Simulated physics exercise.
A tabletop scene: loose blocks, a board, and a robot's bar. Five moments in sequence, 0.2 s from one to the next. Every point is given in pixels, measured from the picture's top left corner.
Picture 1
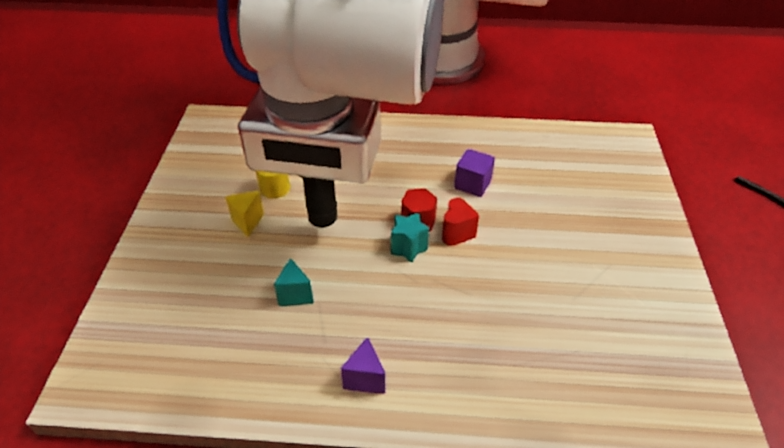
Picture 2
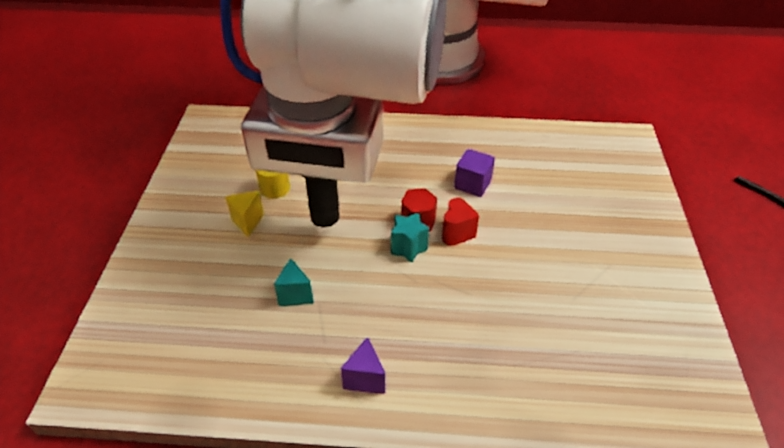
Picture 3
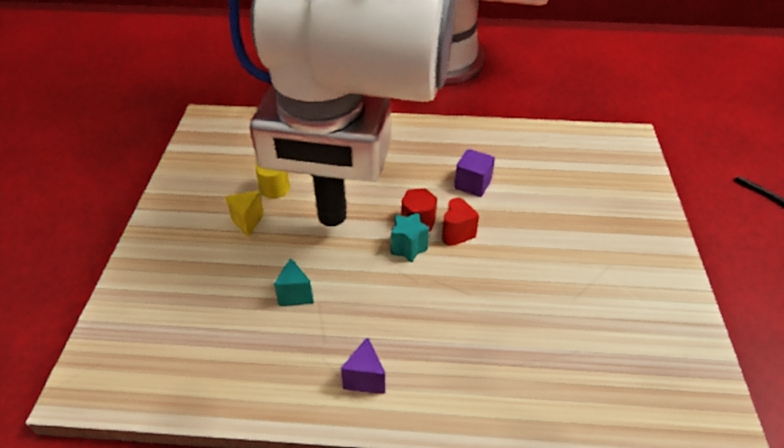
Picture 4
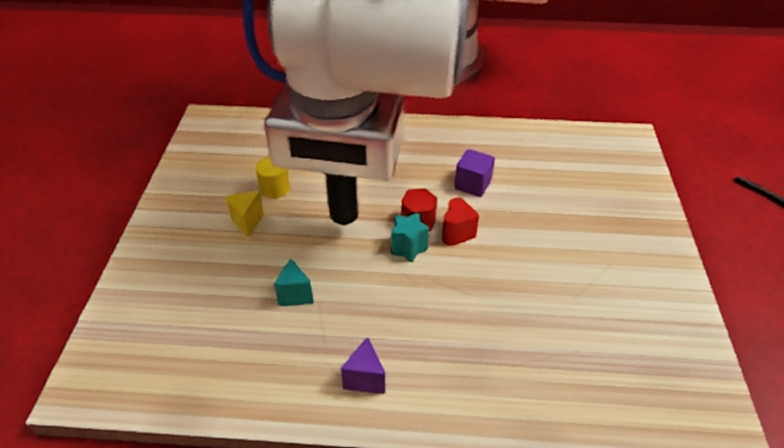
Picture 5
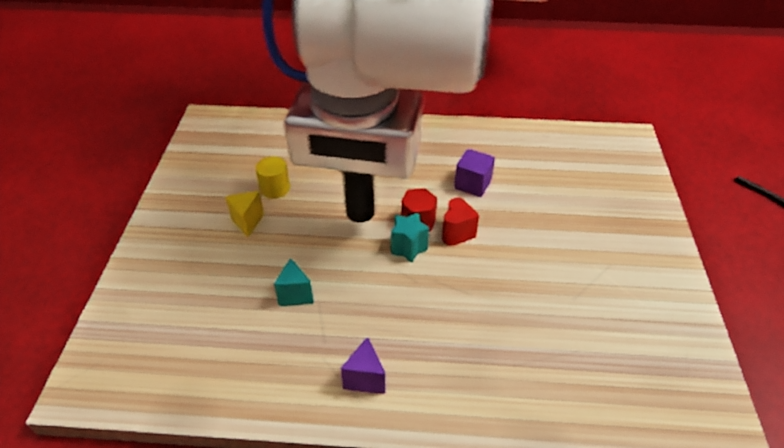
A robot arm slides its black bar slowly right above the board, the blocks staying still.
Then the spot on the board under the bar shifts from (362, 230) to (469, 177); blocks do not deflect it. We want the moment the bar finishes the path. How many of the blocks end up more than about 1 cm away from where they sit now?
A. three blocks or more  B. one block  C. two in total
That would be C.
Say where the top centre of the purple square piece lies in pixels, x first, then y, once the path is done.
My best guess is (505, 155).
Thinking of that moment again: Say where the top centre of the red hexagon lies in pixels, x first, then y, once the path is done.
Top centre: (439, 197).
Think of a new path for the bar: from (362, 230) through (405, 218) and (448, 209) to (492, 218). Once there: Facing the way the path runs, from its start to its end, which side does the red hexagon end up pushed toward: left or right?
Moves right.
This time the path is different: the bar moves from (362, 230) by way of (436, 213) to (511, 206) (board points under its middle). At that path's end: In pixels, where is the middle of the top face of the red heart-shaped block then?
I'd expect the centre of its top face to be at (484, 214).
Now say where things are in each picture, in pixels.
The first picture shows tip of the bar at (323, 218), middles of tops, turquoise star block at (409, 225), red hexagon at (419, 199), red heart-shaped block at (460, 211), purple square piece at (476, 161).
The second picture shows bar at (325, 218), nothing pushed.
The third picture shows bar at (332, 217), nothing pushed.
The fourth picture shows bar at (344, 216), nothing pushed.
The fifth picture shows bar at (361, 214), turquoise star block at (409, 225), red hexagon at (419, 199), red heart-shaped block at (460, 211), purple square piece at (476, 161).
What follows on the original path. One third of the way, bar at (400, 195); red hexagon at (429, 198), turned 20° clockwise.
Two thirds of the way, bar at (437, 178); red hexagon at (439, 197), turned 35° clockwise; red heart-shaped block at (465, 213).
At the end, bar at (471, 161); turquoise star block unmoved; red hexagon at (439, 197), turned 35° clockwise; red heart-shaped block at (465, 213); purple square piece at (505, 155), turned 30° clockwise.
